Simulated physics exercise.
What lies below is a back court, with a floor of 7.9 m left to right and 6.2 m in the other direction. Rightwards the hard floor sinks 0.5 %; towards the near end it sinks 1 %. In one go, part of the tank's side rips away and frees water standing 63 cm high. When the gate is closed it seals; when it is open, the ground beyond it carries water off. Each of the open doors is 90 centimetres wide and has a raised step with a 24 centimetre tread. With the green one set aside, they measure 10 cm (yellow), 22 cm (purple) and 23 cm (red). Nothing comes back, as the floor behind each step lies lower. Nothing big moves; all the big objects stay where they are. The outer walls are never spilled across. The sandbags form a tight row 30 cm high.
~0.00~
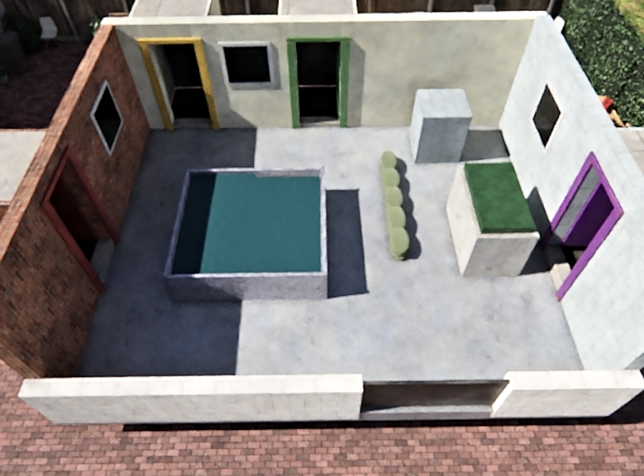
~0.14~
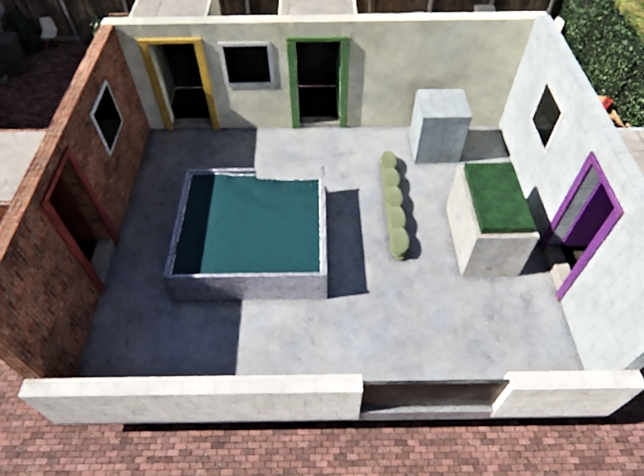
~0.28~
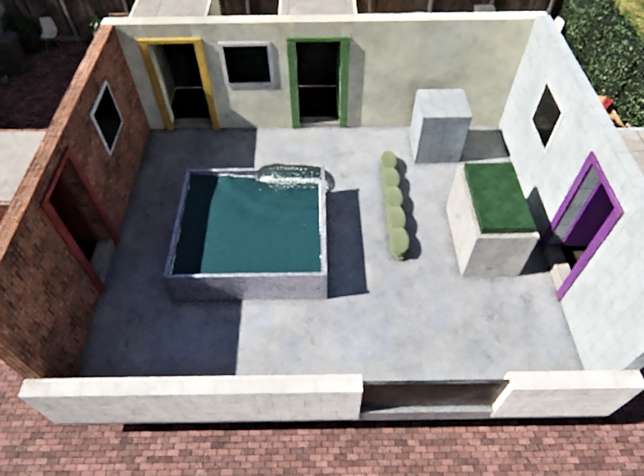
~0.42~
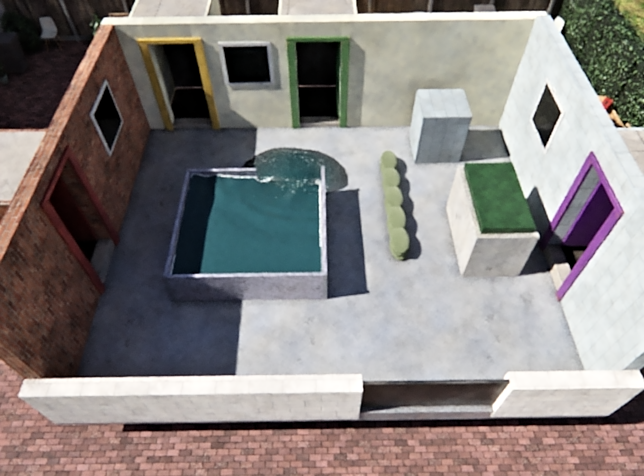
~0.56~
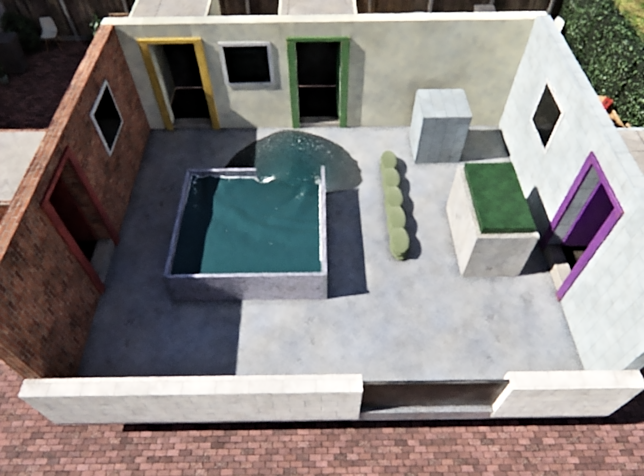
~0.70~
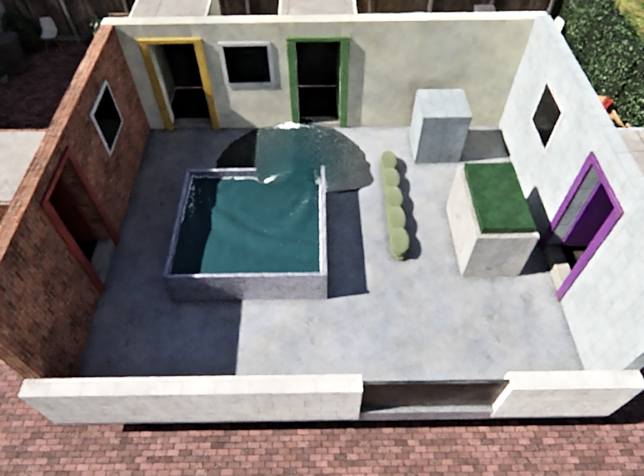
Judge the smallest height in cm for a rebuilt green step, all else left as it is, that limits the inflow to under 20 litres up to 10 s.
Roughly 31 cm at the least.
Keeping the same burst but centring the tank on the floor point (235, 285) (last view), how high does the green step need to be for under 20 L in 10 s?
About 24 cm.
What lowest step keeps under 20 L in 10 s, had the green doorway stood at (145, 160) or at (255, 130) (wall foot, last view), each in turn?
Minimums: About 16 cm and 23 cm.
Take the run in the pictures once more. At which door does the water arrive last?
The purple door.
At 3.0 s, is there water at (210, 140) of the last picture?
At that moment it's submerged.
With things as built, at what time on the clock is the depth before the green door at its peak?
The depth peaks at about 2.0 seconds.
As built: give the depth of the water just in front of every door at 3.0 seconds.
In cm: Red 0, green 27, purple 0, yellow 9.
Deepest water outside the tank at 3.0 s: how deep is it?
Up to some 30 centimetres, I'd say.
After 1.4 s water covers 15 % of the floor, deepest (35 cm) near (301, 187); 19 cm at the green door, 66 litres in over its 11 cm step.
After 3.0 s water covers 30 % of the floor, deepest (30 cm) near (408, 139); 27 cm at the green door, 292 litres in over its 11 cm step.
After 10.0 s water covers 95 % of the floor, deepest (15 cm) near (369, 396); 10 cm at the green door, 457 litres in over its 11 cm step.
At the green door as built, the water arrived by 0.7 s and peaked near 33 cm at 2.0 s.
Run again over the same 10 s with other heights there, 54 litres in over 27 cm, 2 litres over 36.5 cm. The limit of 20 litres is kept from about 31 cm up.
